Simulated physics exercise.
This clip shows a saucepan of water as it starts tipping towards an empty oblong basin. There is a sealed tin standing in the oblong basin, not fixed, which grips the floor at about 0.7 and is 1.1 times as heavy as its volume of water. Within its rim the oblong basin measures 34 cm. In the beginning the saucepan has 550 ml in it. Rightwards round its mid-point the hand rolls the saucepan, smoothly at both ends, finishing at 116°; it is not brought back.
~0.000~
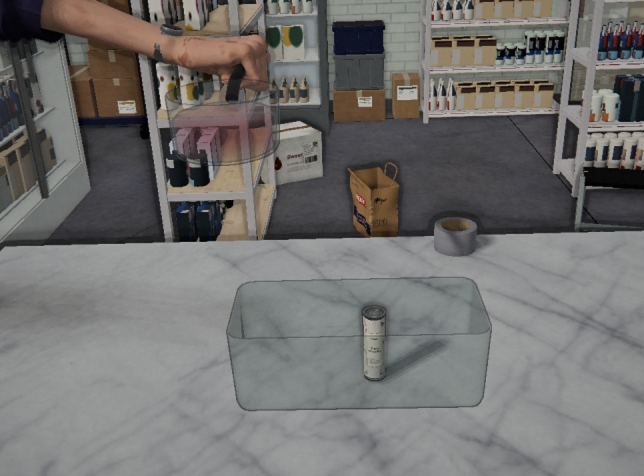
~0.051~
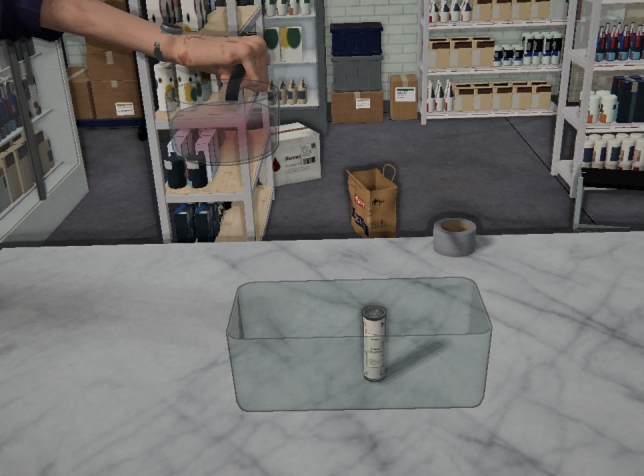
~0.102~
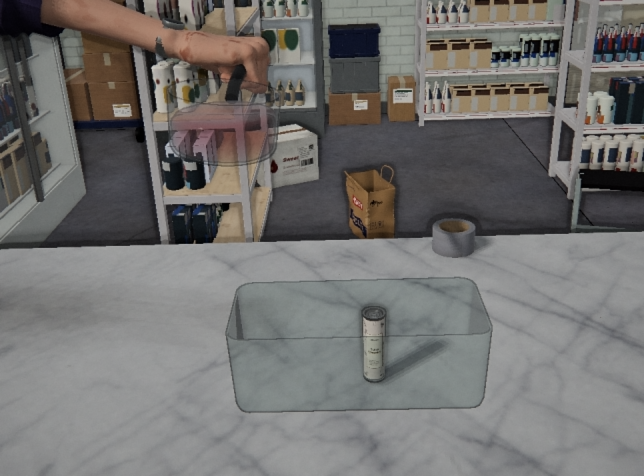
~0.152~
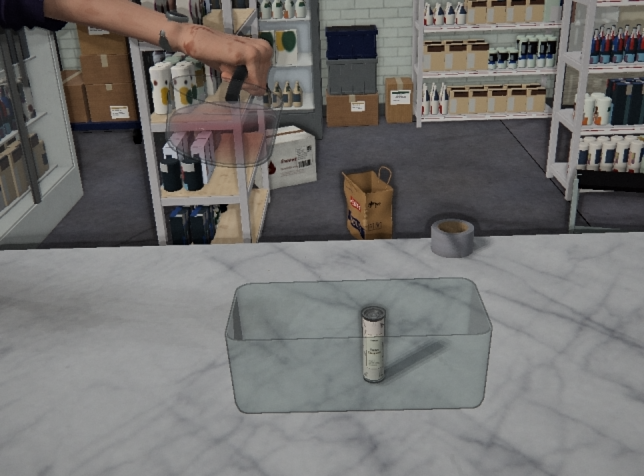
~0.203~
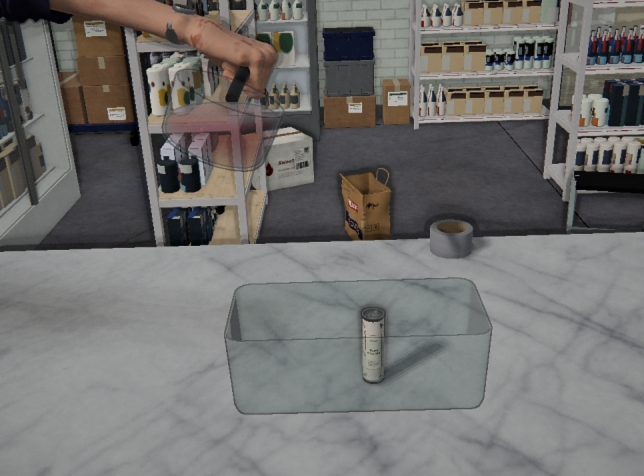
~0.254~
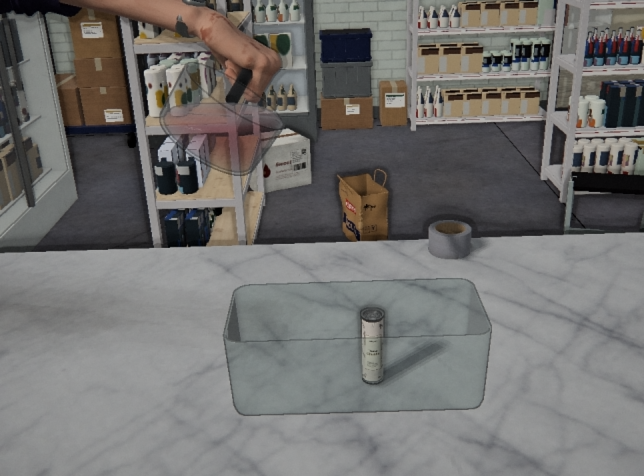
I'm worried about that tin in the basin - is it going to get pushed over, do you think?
Yes, I expect it to go down.
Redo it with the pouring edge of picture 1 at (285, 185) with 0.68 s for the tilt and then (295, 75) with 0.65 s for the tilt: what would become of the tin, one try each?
Trial 1 - tin stays standing; trial 2 - tin tips.
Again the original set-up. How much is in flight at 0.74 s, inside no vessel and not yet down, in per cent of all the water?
Airborne fraction: Approx. 16 %.
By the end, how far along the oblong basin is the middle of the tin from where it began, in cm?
In the end the tin's centre has shifted about 8.0 centimetres.
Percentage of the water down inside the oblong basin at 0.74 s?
About 82 %.
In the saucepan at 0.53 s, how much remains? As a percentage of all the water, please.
Remaining: Near 24 % of the total.
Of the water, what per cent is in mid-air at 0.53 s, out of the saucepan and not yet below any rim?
About 70 per cent.
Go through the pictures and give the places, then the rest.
Tilt 0°; pouring edge (278, 91); surface from (173, 114) to (277, 111); the oblong basin's rim runs from (233, 310) to (483, 304); the tin's top is at (374, 315), in the first frame.
Tilt 2°; pouring edge (278, 93); surface from (173, 114) to (277, 111), in the second frame.
Tilt 6°; pouring edge (280, 97); surface from (173, 113) to (277, 112), in the third frame.
Tilt 14°; pouring edge (282, 105); surface from (171, 114) to (278, 113), in the fourth frame.
Tilt 24°; pouring edge (283, 115); surface from (170, 113) to (280, 115), in the fifth frame.
Tilt 36°; pouring edge (283, 127); surface from (164, 110) to (277, 116); 1 per cent is over the edge, in the sixth frame.
By 0.53 s the tilt is 103° and 23 per cent is still to pour; the tin stands where it began.
By 0.74 s the tilt is 116° and 3 per cent is still to pour; the tin leans 6°.
By 0.95 s the tilt is 116° and 0 per cent is still to pour; the tin leans 39°.
By 1.18 s the tilt is 116° and 0 per cent is still to pour; the tin lies on its side.
At rest the tin lies on its side.
